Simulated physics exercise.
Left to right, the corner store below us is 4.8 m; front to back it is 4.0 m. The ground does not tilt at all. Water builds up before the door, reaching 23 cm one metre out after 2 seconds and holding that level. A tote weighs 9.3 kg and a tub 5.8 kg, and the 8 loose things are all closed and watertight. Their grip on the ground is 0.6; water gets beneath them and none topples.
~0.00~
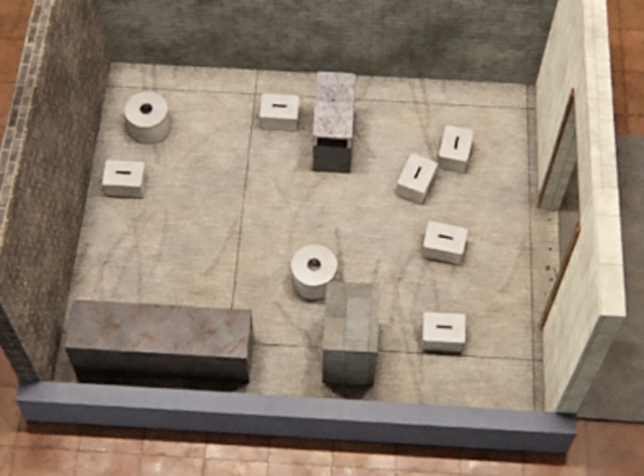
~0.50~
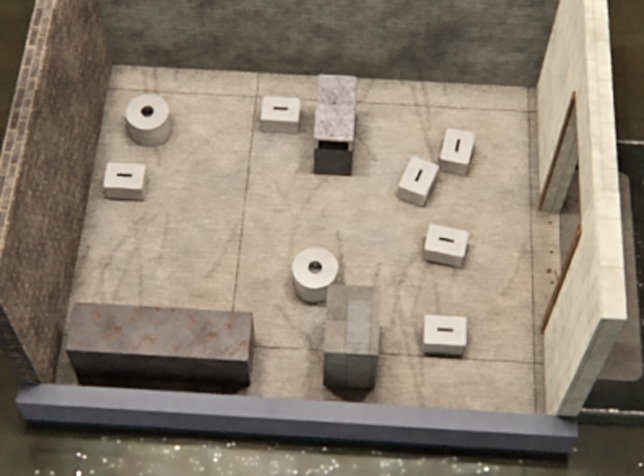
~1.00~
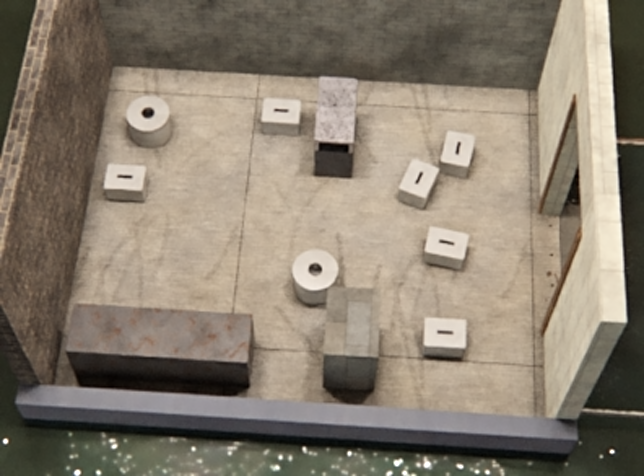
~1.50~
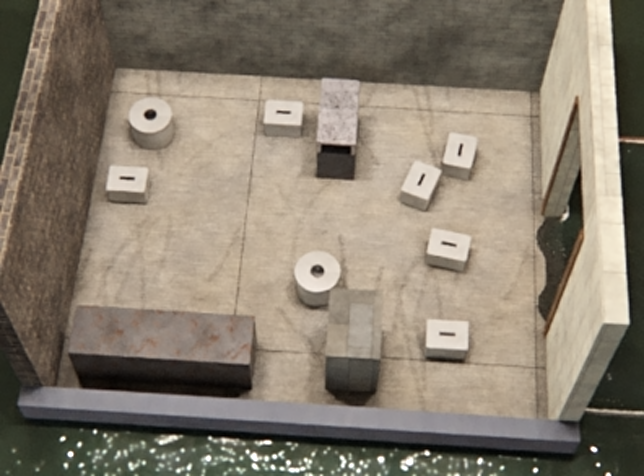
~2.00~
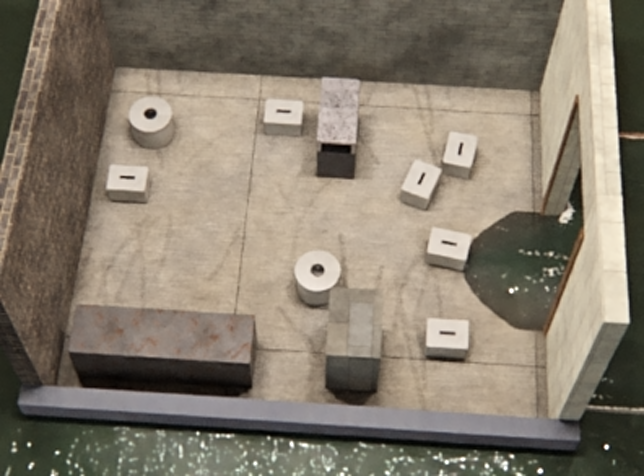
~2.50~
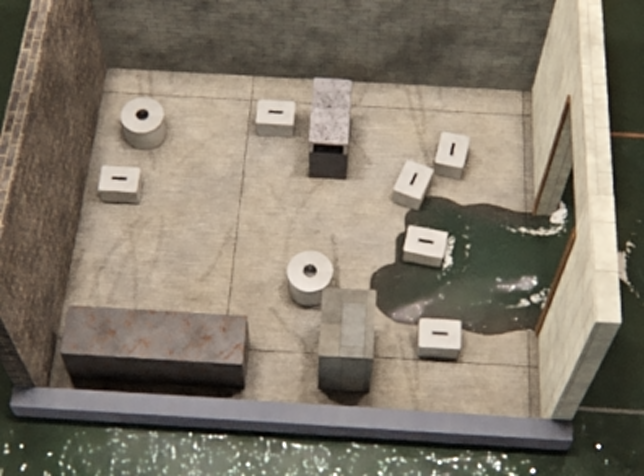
A small open-topped room with pale blocks on its floor was surrounded by dark water, which then poured in through the right-hand doorway, spread across the floor and pushed one block slightly left.
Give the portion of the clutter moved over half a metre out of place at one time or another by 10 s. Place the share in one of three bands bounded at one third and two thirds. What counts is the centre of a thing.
It goes in the band two thirds or more.
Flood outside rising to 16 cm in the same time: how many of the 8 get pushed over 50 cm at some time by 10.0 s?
You'd get 4 in that case.
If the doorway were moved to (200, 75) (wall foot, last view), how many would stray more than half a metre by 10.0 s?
In that case the number is 3.
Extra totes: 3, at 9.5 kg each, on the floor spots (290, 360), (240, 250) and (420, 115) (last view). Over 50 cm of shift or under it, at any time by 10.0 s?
In order: Below the mark, above the mark, below the mark.
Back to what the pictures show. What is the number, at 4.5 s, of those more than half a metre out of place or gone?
I count 3 of them.
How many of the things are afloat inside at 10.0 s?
At that instant the tally stands at 6.
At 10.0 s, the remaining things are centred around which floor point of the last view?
I'd put it close to (295, 154) in the last view.
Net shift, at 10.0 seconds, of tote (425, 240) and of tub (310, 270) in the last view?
Respectively 300 and 250 centimetres.
After 3.5 s 2 of 8 are over 50 cm from their spots; 0 afloat.
After 4.5 s 3 of 8 are over 50 cm from their spots; 0 afloat.
After 7.0 s 5 of 8 are over 50 cm from their spots; 4 afloat.
After 10.0 s 6 of 8 are over 50 cm from their spots, and 6 have been at some point; 6 afloat.
